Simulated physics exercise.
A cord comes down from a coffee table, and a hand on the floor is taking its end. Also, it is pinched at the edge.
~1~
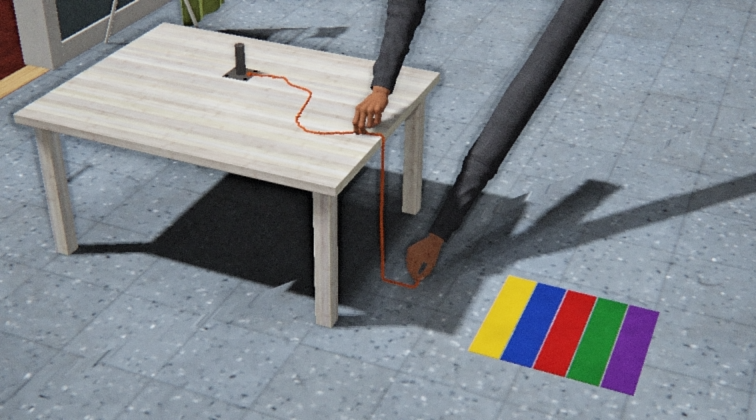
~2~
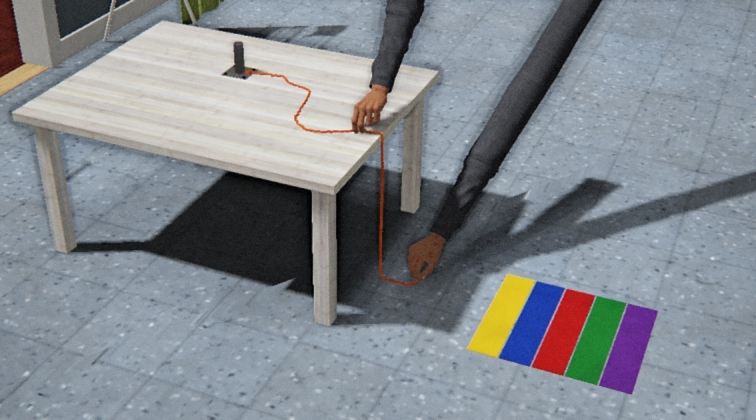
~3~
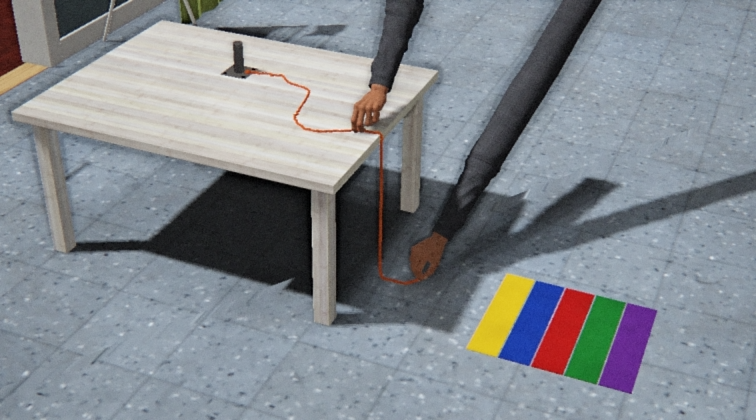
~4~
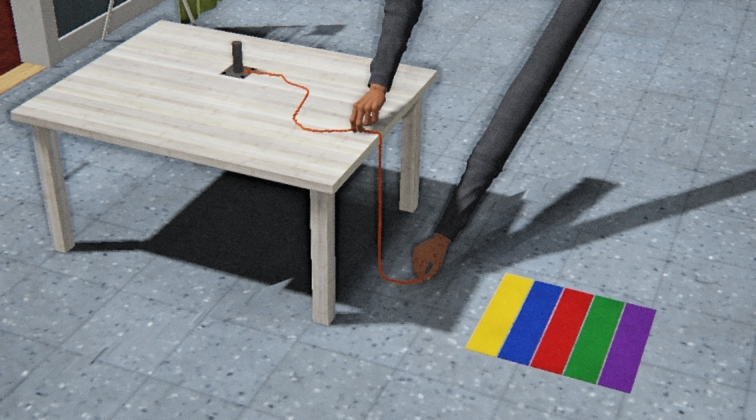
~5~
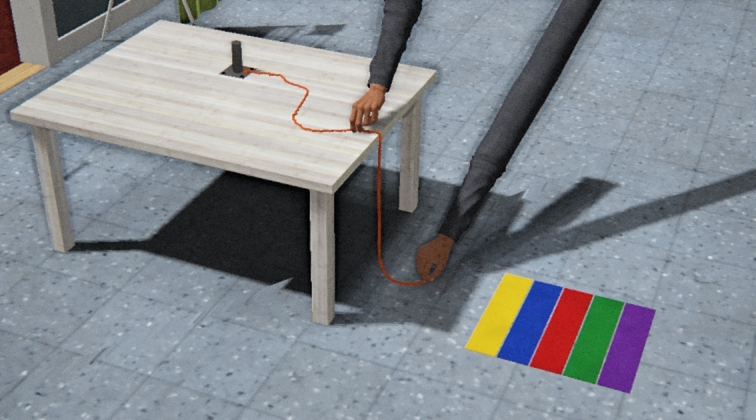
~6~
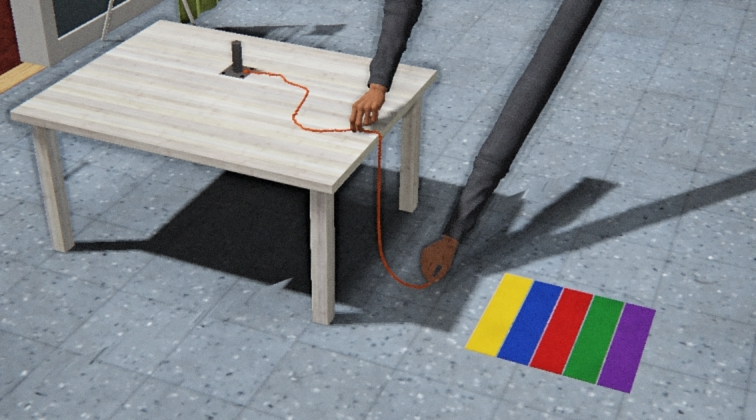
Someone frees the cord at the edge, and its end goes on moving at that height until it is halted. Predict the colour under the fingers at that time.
The green one.
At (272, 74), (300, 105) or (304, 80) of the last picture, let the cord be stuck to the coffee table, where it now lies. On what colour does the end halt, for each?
In order: Green, then red, then green.
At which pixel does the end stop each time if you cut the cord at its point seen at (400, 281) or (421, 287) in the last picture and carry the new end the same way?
For the first cut it's about (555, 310), and for the second about (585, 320).
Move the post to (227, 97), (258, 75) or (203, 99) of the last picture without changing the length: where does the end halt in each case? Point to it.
Pixels, try by try: About (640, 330), (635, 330), (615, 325).
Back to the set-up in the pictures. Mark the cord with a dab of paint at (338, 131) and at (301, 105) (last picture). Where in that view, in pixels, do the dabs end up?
The first lands at (413, 147), while the second lands at (341, 105).
Soon after, end near (538, 307); over blue.
Then, end near (581, 318); over red.
At full stretch, end near (607, 325); over green. It gets as far as the green strip.
